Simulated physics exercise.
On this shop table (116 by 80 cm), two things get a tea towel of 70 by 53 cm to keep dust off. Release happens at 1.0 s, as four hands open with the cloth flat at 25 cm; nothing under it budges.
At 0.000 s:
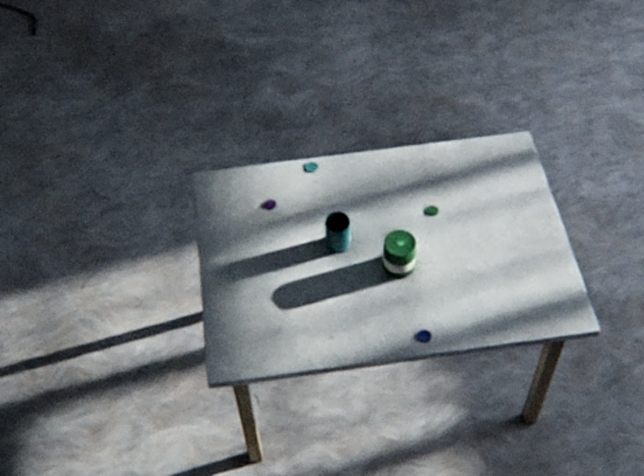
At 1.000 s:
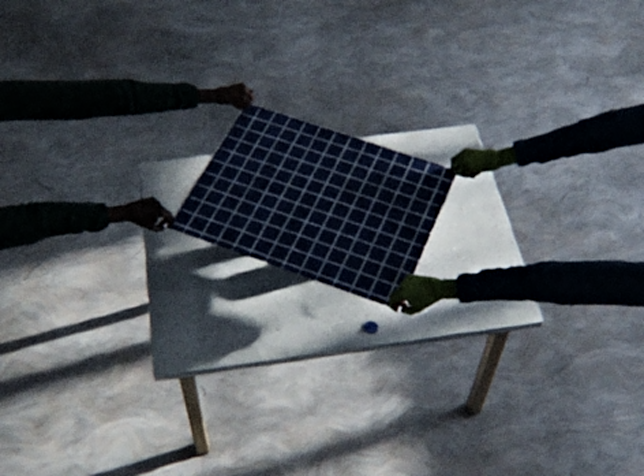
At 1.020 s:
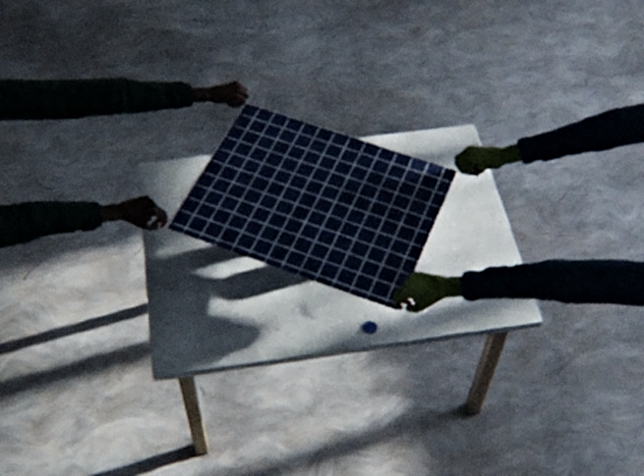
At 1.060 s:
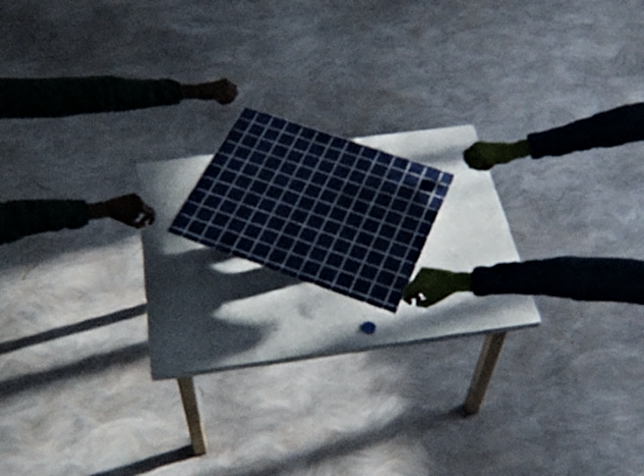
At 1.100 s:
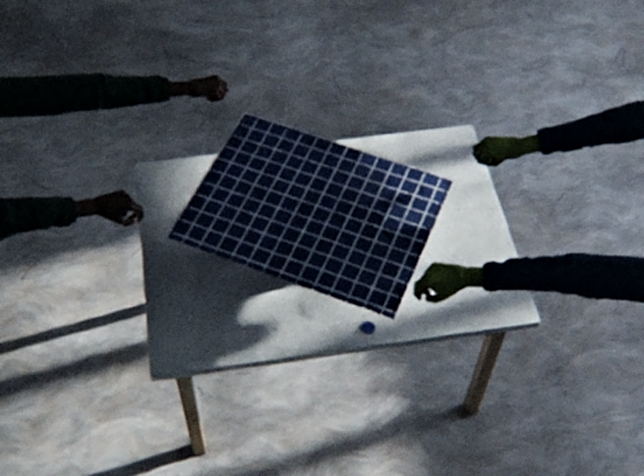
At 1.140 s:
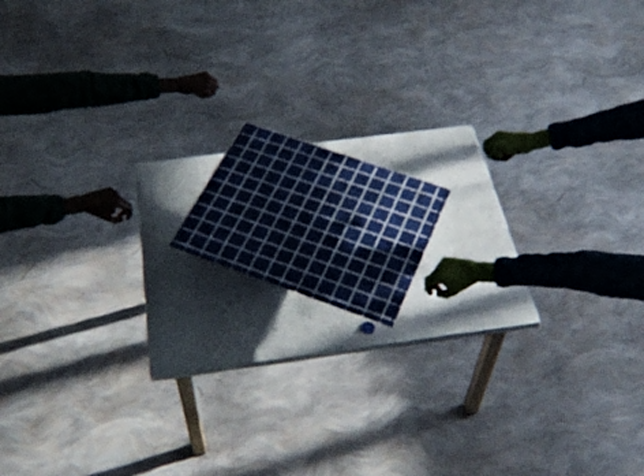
A pale table stands on a mottled grey floor crossed by shadows, seen from high above at an angle. On it are a teal cup and a green tin near the middle, with small teal, purple, green and blue pieces around them. The view shifts, four hands hold a dark blue, white-gridded cloth flat above the table, then open and draw back as it sinks, still flat.
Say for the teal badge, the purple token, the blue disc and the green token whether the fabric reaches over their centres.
My prediction: The teal badge is going to stay in plain view. The purple token is going to stay in plain view. The blue disc is going to be masked. The green token is going to stay in plain view.
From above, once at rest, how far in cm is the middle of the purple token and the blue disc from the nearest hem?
Roughly 5 cm, 2 cm.
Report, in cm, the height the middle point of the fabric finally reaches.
About 13 cm.
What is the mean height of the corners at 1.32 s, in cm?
I'd guess the corners are around 0 cm high then.
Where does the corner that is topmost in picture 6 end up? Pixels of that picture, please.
Around pixel (250, 163).
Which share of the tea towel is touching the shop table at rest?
I'd put it near 35 in a hundred.
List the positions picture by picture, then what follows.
Teal badge (312, 167); purple token (270, 204); blue disc (424, 336); green token (432, 210); teal cup (338, 222), 12 cm tall; green tin (400, 243), 12 cm tall, in the first picture.
Tea towel corners (167, 227) (247, 102) (458, 170) (398, 310); highest point 25 cm, lowest 25 cm, in the second picture.
Tea towel corners (166, 228) (246, 103); highest point 25 cm, lowest 25 cm, in the third picture.
Tea towel corners (166, 231) (245, 106); highest point 23 cm, lowest 23 cm, in the fourth picture.
Tea towel corners (166, 237) (244, 113); highest point 20 cm, lowest 20 cm, in the fifth picture.
Tea towel corners (168, 246) (245, 122) (451, 190) (392, 328); highest point 16 cm, lowest 16 cm, in the sixth picture.
After 1.3 s, 35 % of it is down, spanning 78 by 72 cm, above blue disc.
After 1.5 s, 35 % of it is down, spanning 79 by 73 cm, above blue disc.
After 1.7 s, 35 % of it is down, spanning 79 by 73 cm, above blue disc.
After 1.9 s, 35 % of it is down, spanning 79 by 73 cm, above blue disc.
After 2.7 s, 35 % of it is down, spanning 79 by 73 cm, above blue disc.
